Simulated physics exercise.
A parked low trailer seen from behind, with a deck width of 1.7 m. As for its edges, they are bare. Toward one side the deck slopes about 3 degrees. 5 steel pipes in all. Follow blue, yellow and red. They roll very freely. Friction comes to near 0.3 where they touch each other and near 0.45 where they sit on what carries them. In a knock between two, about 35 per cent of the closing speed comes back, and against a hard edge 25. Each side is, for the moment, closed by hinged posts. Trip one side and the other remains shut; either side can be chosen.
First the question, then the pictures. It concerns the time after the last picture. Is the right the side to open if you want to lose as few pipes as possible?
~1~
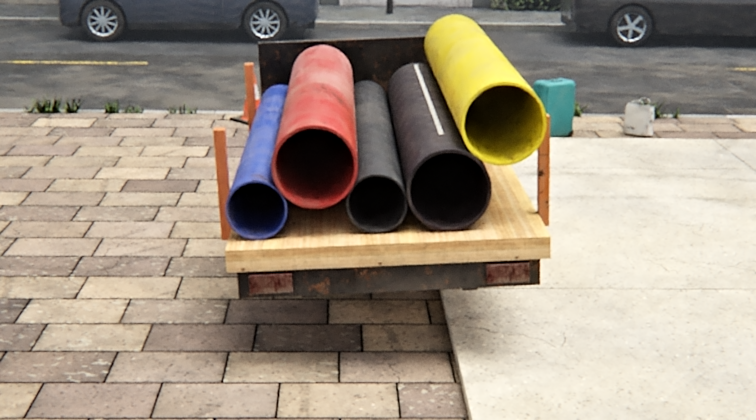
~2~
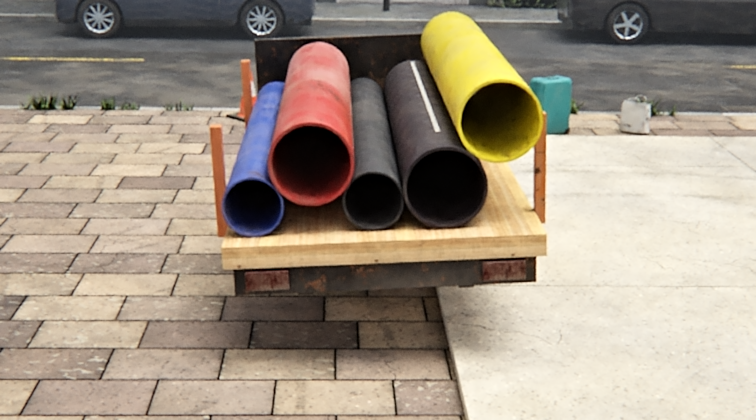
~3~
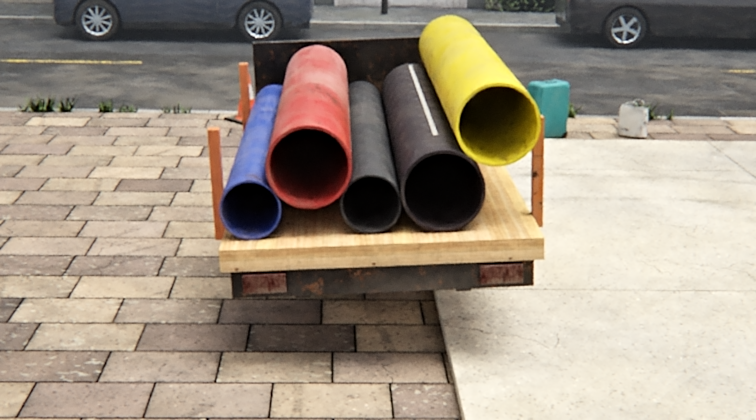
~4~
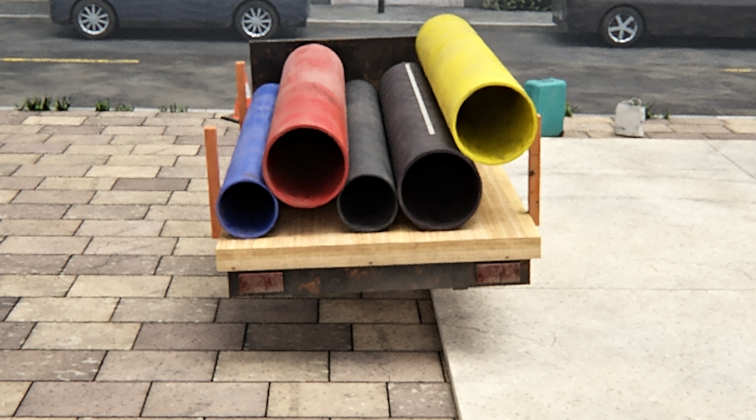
Yes.
If it is the left, after 2.4 s, blue is on the ground to the left; yellow is on the deck, 35 cm from the right edge, rolling left; red is down on the left; 3 of 5 are off.
If it is the left, in the end, blue is on the ground to the left; yellow is down on the left; red is down on the left; 5 of 5 are off.
If it is the right, after 0.6 s, blue is on the deck, 15 cm from the left edge; yellow is dropping off the right side; red is up on others, 45 cm from the left edge; 1 of 5 is off.
If it is the right, in the end, blue is on the deck, 15 cm from the left edge; yellow is down on the right; red is on the deck, 55 cm from the left edge; 1 of 5 is off.
